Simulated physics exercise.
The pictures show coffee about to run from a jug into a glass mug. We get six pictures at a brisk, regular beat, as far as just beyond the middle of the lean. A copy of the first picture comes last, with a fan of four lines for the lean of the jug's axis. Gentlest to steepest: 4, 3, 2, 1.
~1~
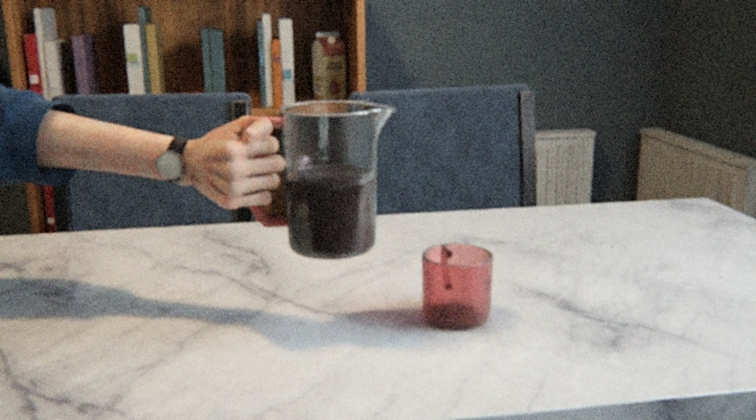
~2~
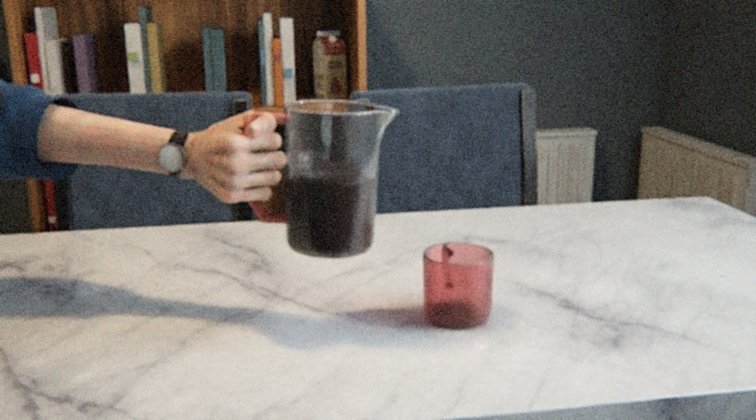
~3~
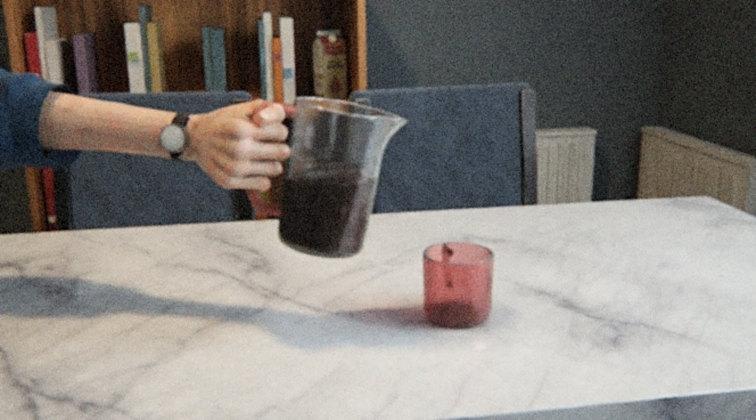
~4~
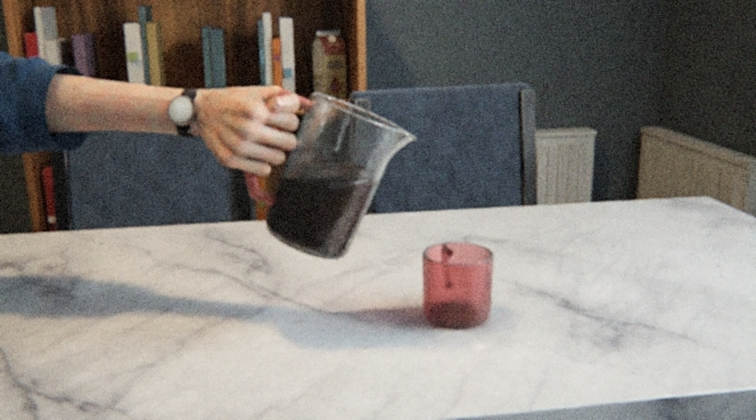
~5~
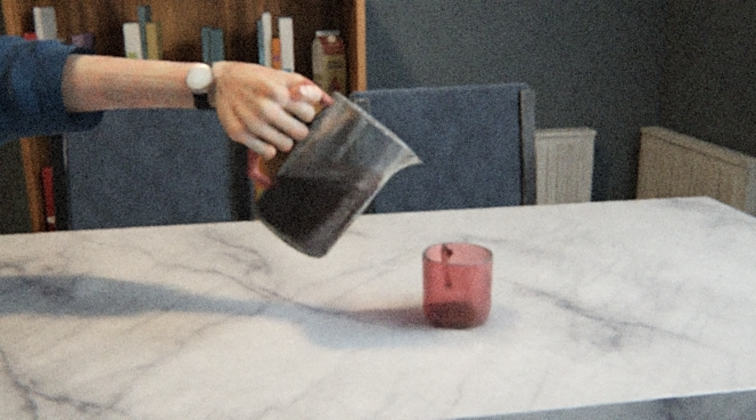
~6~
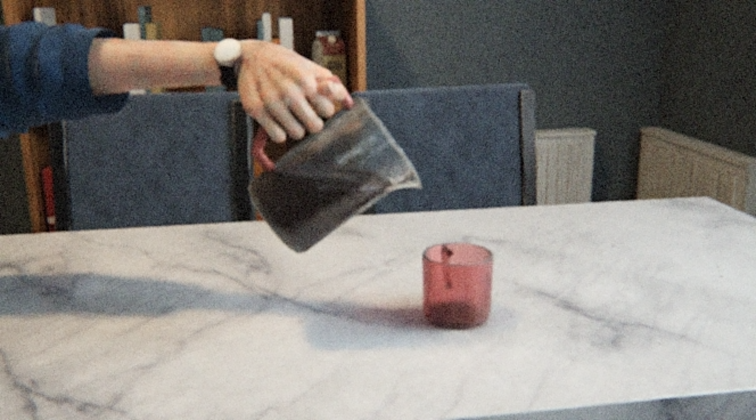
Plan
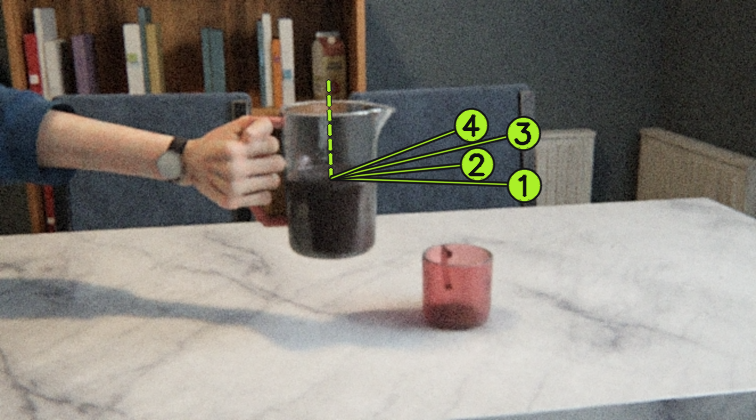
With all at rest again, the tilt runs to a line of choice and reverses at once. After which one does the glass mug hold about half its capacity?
4 is best.
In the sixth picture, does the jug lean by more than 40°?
Yes.
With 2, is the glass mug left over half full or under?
Over.
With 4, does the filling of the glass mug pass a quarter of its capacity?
Yes, clearly.
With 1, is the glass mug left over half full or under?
Over.
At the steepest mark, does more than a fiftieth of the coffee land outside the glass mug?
Yes, it does.
On the marked copy, 1 at (507, 184); 2 at (460, 165); 3 at (506, 136); 4 at (454, 131).
Choosing 1, the glass mug is filled to the brim; 24 % of the coffee is spilt.
Choosing 2, the glass mug ends with about 97 % of what it can hold; 10 % of the coffee is spilt.
Choosing 3, the glass mug ends with about 76 % of what it can hold; 4 % of the coffee is spilt.
Choosing 4, the glass mug ends with about 50 % of what it can hold.
